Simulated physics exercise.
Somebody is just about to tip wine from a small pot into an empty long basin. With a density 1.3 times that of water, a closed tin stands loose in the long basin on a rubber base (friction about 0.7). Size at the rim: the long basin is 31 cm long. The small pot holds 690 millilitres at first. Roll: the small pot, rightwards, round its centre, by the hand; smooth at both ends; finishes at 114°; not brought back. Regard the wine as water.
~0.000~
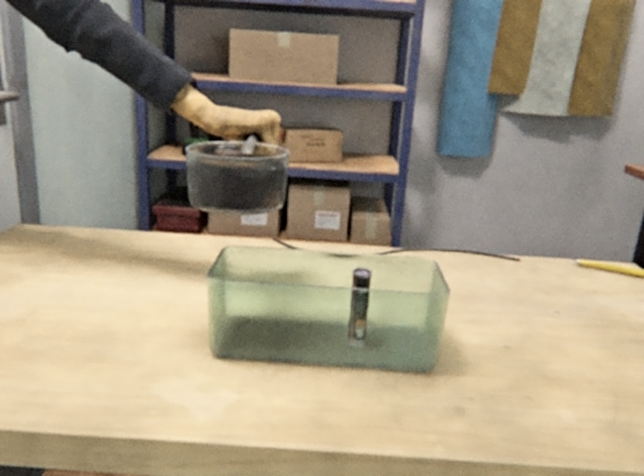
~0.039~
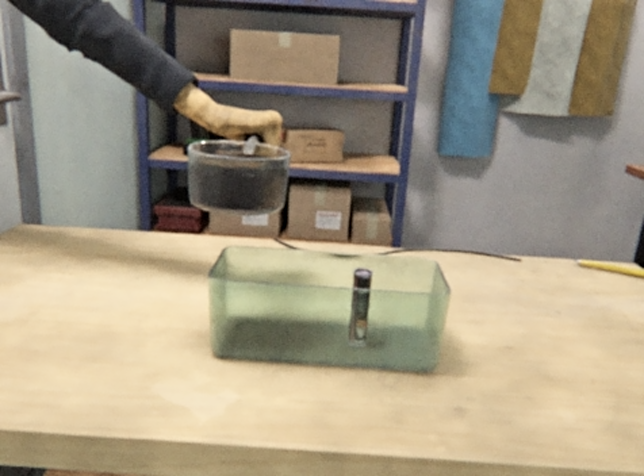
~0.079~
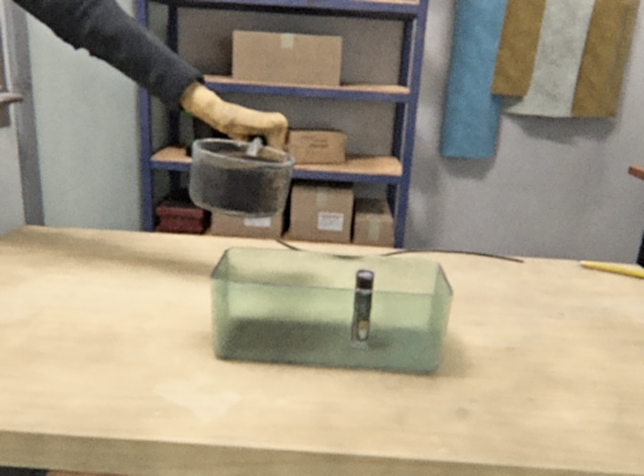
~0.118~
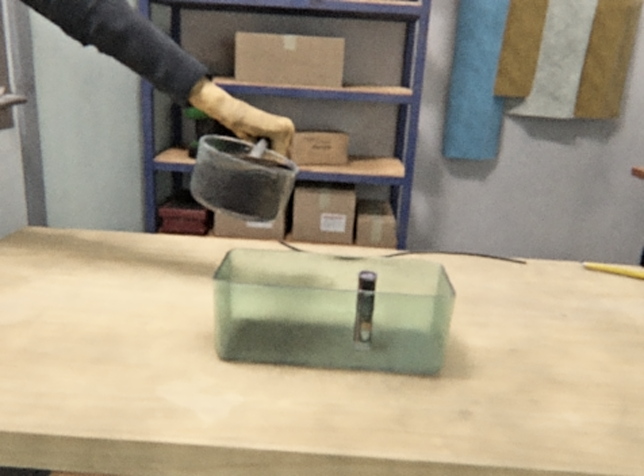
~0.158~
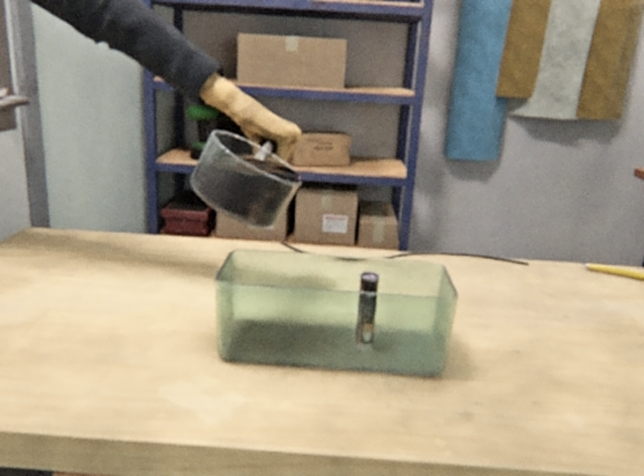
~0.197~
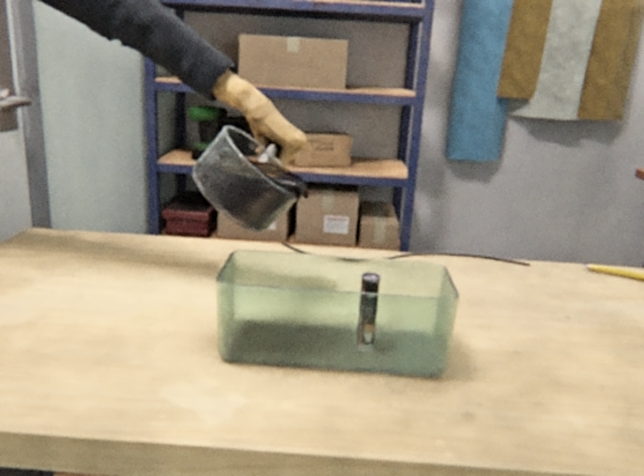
A gloved hand tilts a small pot of dark liquid rightward above a long basin.
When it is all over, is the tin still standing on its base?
It is going to cope.
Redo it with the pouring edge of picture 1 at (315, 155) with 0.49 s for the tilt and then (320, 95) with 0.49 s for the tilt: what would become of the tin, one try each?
The tin overturns the first time and overturns the second time.
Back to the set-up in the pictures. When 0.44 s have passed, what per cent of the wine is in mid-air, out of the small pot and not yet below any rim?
It comes to roughly 36 per cent.
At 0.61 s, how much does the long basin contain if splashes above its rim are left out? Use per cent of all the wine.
Roughly 94 percent of it.
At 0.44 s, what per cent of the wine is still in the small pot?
At that time about 18 in a hundred parts are still held.
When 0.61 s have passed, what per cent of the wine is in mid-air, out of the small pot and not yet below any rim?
4 in a hundred, give or take.
By 0.44 s the tilt is 110° and 18 per cent is still to pour; the tin stands where it began.
By 0.61 s the tilt is 114° and 2 per cent is still to pour; the tin stands where it began.
By 0.79 s the tilt is 114° and 0 per cent is still to pour; the tin stands where it began.
By 0.99 s the tilt is 114° and 0 per cent is still to pour; the tin stands where it began.
At rest the tin stands where it began.
